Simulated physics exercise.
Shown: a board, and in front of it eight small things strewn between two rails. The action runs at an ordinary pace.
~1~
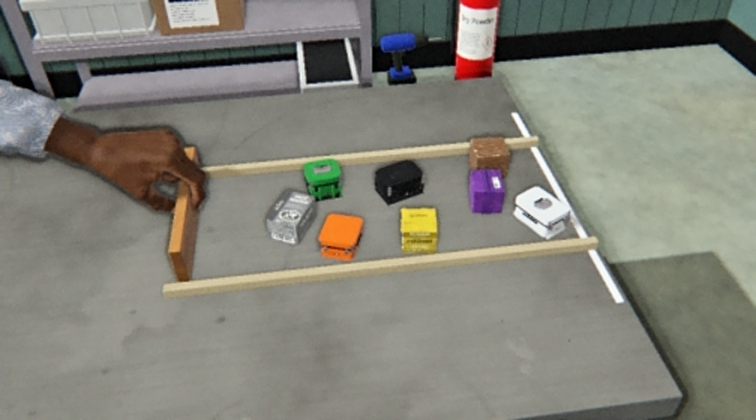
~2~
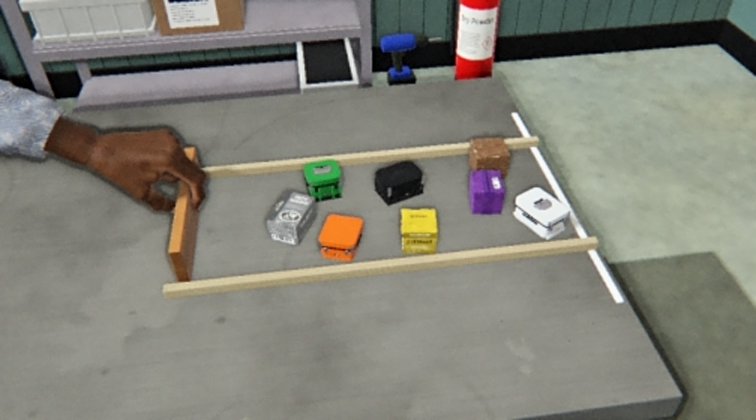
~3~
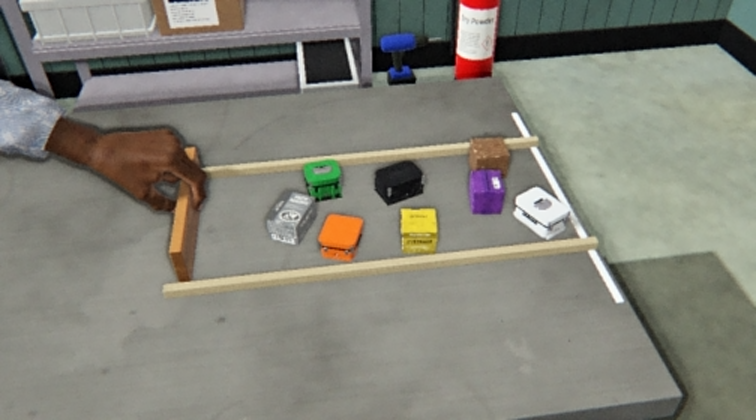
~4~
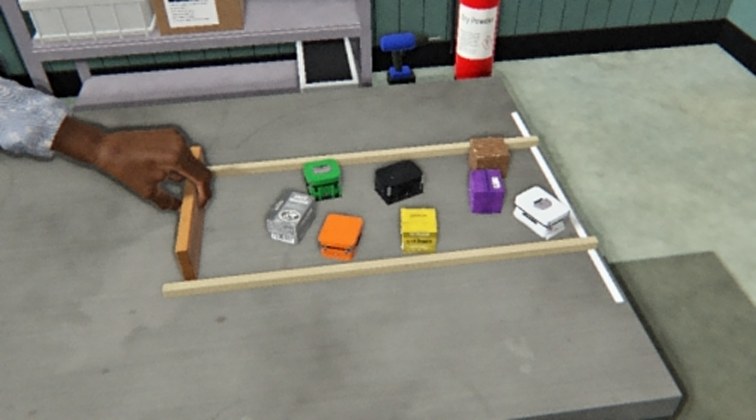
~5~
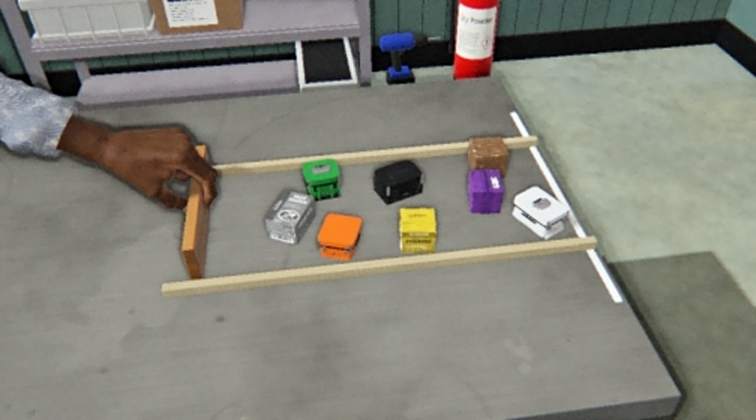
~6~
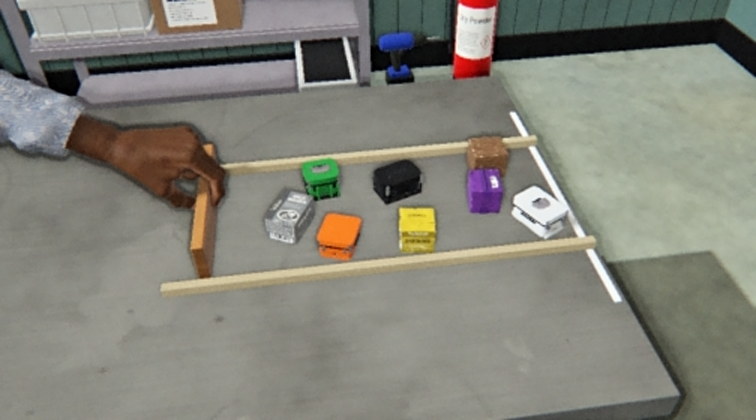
A brown hand grips an upright orange-brown board at the left end of a grey workbench, seen from above at an angle, and in front of it eight small things are strewn between two pale rails. Green, grey, orange, black and yellow ones lie left of brown, purple and white ones near white tape. The hand slides the board slightly right, touching none, while the view barely shifts.
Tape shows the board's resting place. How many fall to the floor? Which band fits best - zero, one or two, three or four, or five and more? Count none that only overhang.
The band that fits is five and more.
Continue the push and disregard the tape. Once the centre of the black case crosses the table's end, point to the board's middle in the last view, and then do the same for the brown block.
The middle is at (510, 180) when it's the black case, and at (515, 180) when it's the brown block.
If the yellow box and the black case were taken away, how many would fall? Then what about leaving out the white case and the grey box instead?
Counts - first: 6, second: 6.
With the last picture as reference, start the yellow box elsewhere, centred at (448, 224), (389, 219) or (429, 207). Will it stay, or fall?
The yellow box goes off; goes off; goes off.
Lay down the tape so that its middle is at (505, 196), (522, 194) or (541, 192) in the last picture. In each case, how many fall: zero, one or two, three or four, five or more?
In order of the three spots, it's either one or two, then more than four, then at least five.
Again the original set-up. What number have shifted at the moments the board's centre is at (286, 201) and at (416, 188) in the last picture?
At the first spot the count is 1, and at the second it is 7.
Early on, none off yet; white case at rest near (539, 213); brown block at rest near (487, 158); purple box at rest near (484, 191).
A while later, none off yet; white case at rest near (539, 213); brown block moving near (490, 157); purple box travelled a little near (499, 192).
Further along, none off yet; white case leaning well over near (599, 216); brown block travelled about its own width near (532, 148); purple box travelled well along near (550, 192).
Finally, the number that fall off is five or more; lost, grey box, green case, orange case, black case, yellow box, purple box, brown block and white case.
